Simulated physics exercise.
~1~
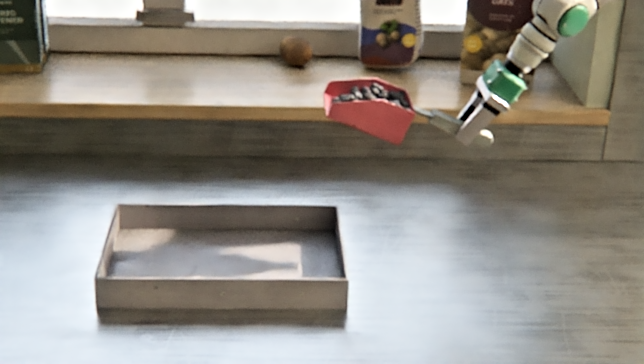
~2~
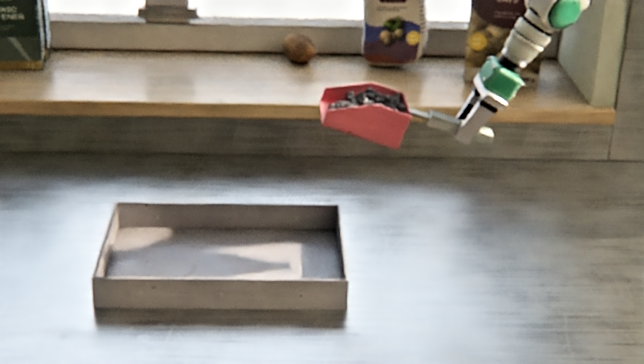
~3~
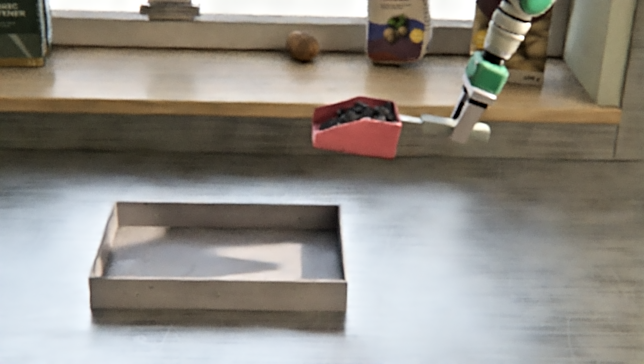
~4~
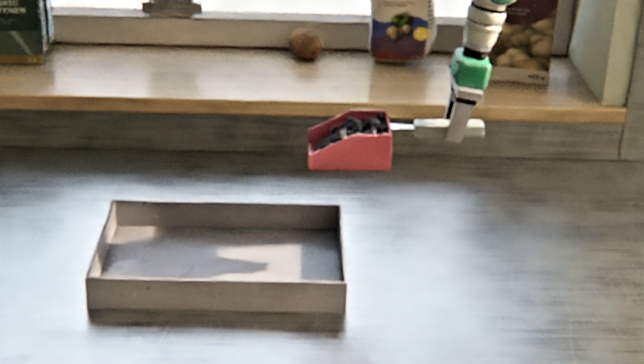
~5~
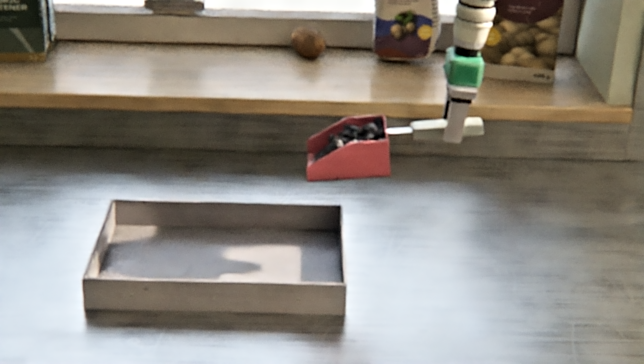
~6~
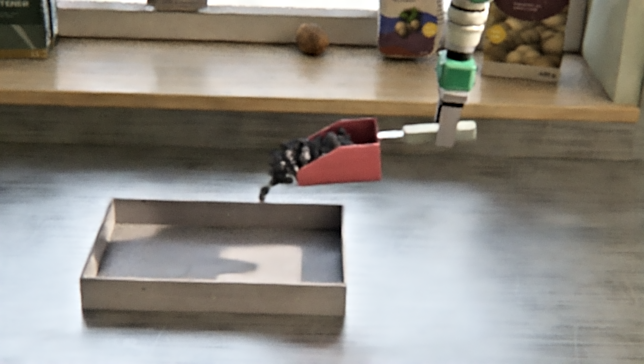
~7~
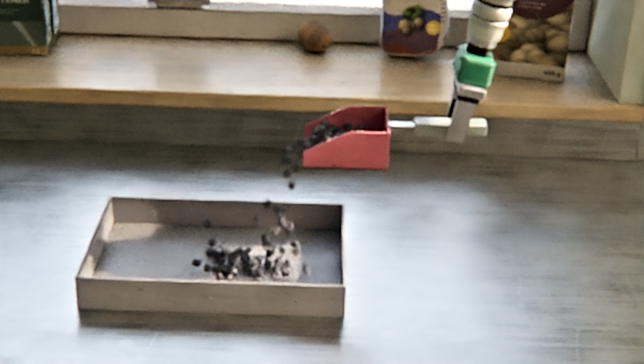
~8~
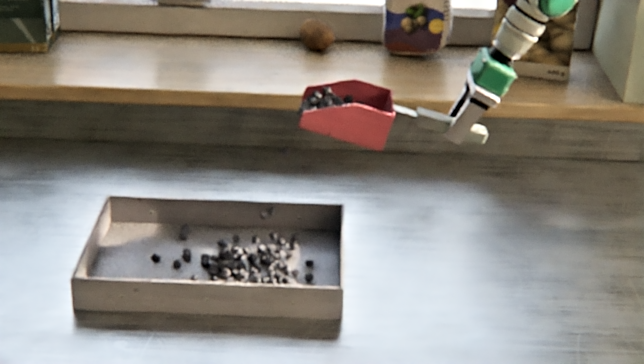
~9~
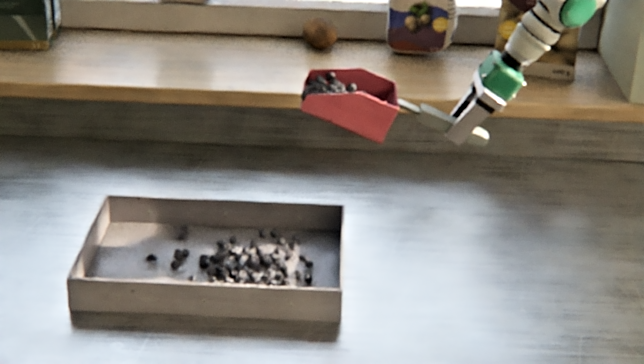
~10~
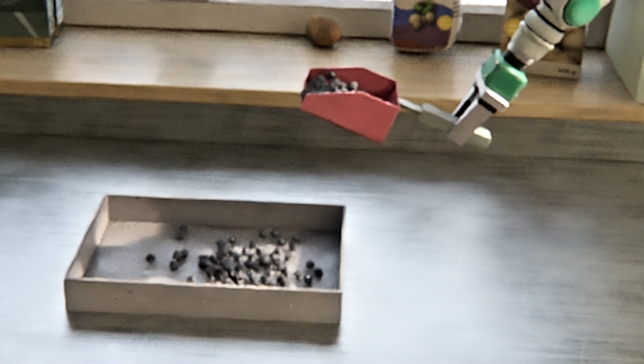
A robot arm tips a red scoop, spills dark pebbles into a tray, and tilts back.
